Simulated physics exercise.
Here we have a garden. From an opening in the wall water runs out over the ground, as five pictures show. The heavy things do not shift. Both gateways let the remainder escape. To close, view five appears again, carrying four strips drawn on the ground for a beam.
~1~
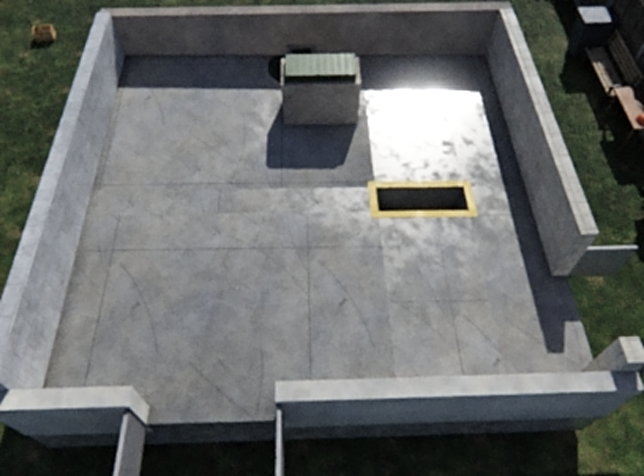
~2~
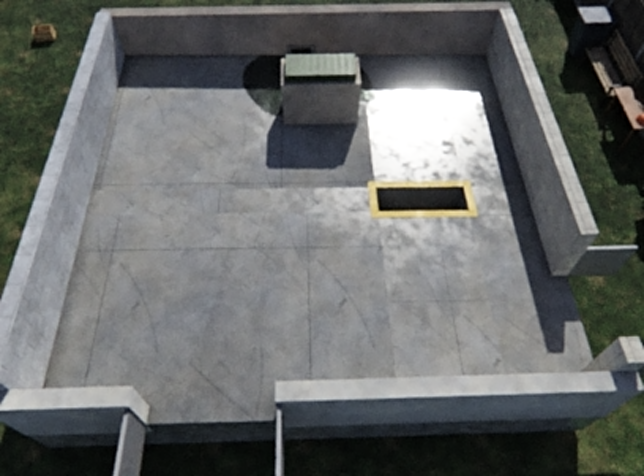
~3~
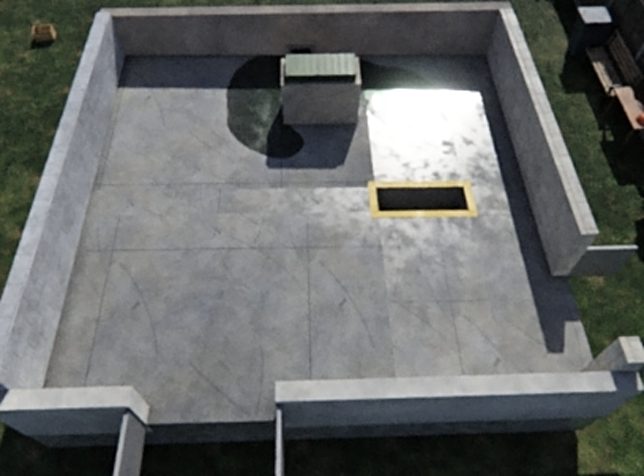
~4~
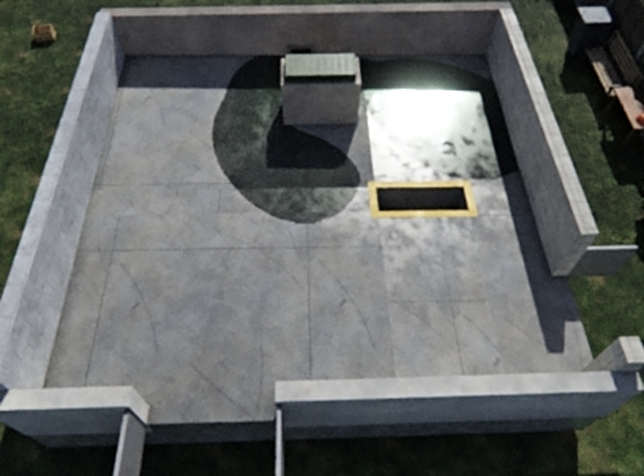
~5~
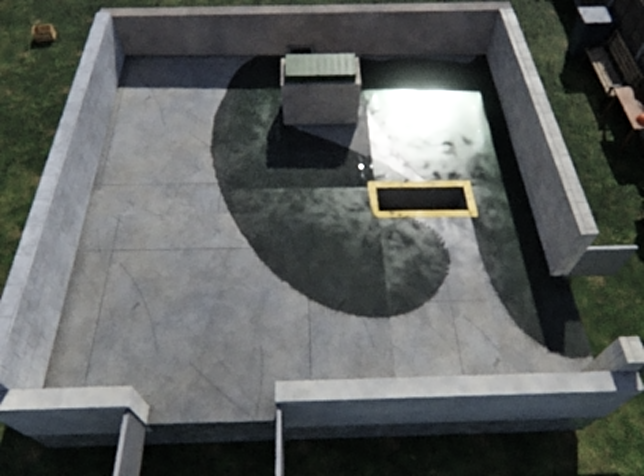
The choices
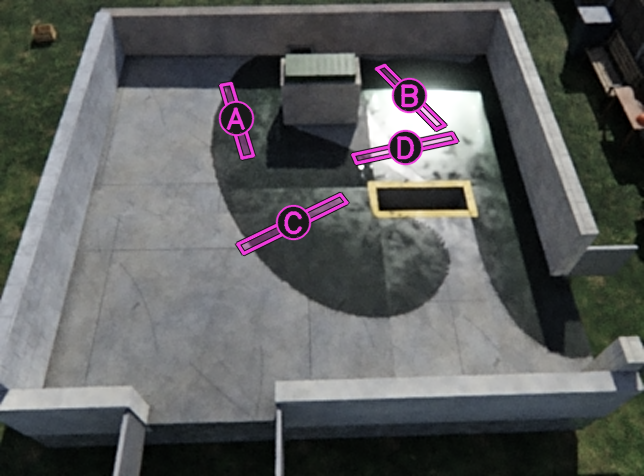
The clip opens on a walled, paved garden yard, mostly dry, with a small dark patch of water beside a block near the back wall. The water spreads left and curls forward around the block, while more creeps along the right wall, until it reaches the yellow-edged drain.
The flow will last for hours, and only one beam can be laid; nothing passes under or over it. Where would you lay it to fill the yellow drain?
Go for B.
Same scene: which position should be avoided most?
D it is.
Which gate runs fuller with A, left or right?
More leaves on the right.
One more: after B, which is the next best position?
Here it is position C.
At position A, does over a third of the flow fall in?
No.
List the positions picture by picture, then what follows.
In the first picture, outfall at (301, 51); yellow drain at (422, 199); open gate at (565, 321); open gate at (215, 404); 2 % of the ground under water, visible out to (323, 61); yellow drain still dry.
In the second picture, 6 % of the ground under water, visible out to (261, 98); yellow drain still dry.
In the third picture, 12 % of the ground under water, visible out to (427, 125); yellow drain still dry.
In the fourth picture, 26 % of the ground under water, visible out to (507, 164); yellow drain still dry.
In the fifth picture, 41 % of the ground under water, visible out to (577, 339); yellow drain taking water.
In magenta, A from (226, 84) to (247, 156); B from (380, 67) to (440, 127); C from (240, 248) to (343, 198); D from (354, 158) to (454, 137).
With A, about 16 % of the stream goes into the yellow drain, about 84 % out by the gates.
With B, about 40 % of the stream goes into the yellow drain, about 60 % out by the gates.
With C, about 31 % of the stream goes into the yellow drain, about 69 % out by the gates.
With D, about 12 % of the stream goes into the yellow drain, about 88 % out by the gates.
